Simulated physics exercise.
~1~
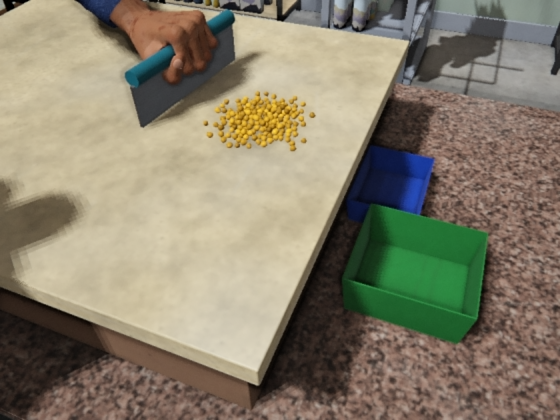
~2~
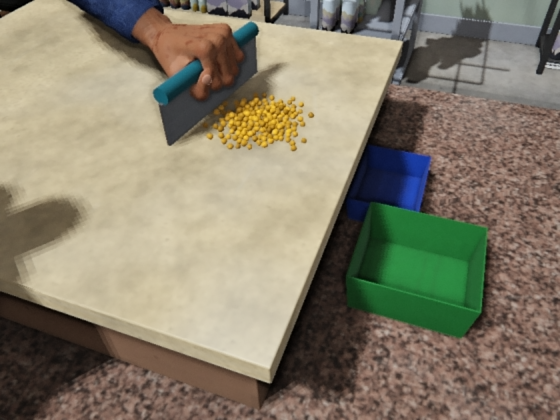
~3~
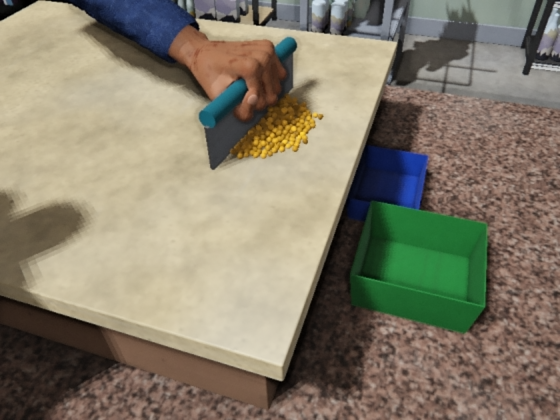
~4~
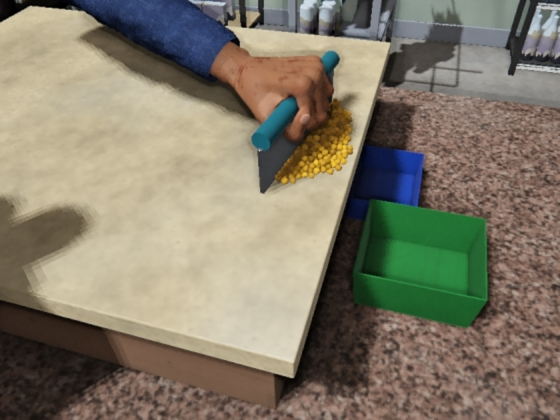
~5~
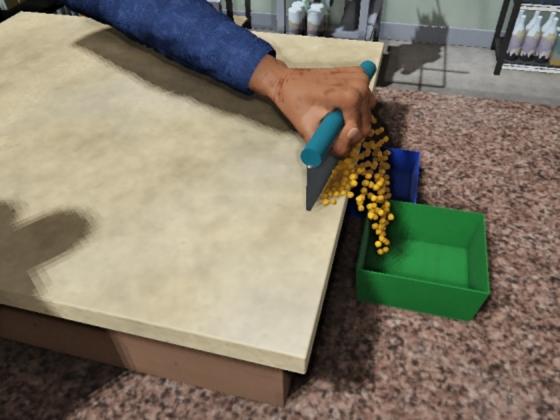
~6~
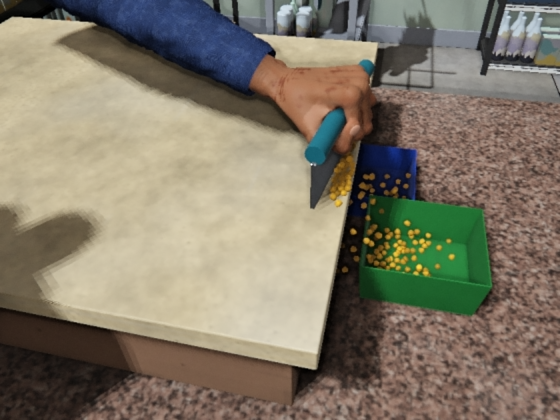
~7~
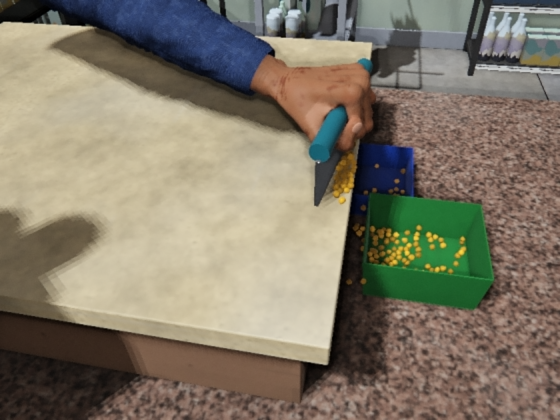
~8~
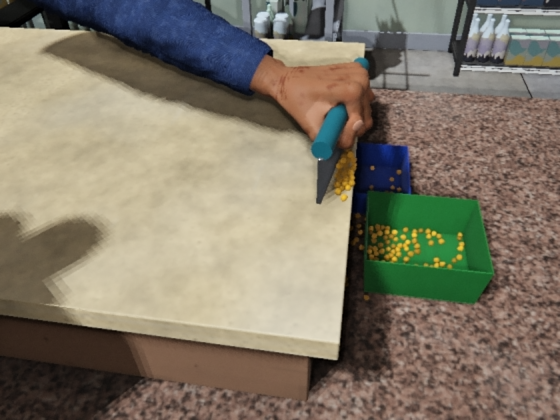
On a pale tabletop above a speckled reddish-brown floor, a hand in a blue sleeve holds an upright scraper with a teal handle beside a loose patch of yellow kernels. The hand slides the scraper to the right until it meets the kernels and bunches them together. It keeps pushing them toward the table's right edge, where a green tin and a blue tin sit below. Kernels pour over the side as the scraper stops at the edge. Most land in the green tin, a few reach the blue one, some miss both, and a small cluster stays on the table against the blade.
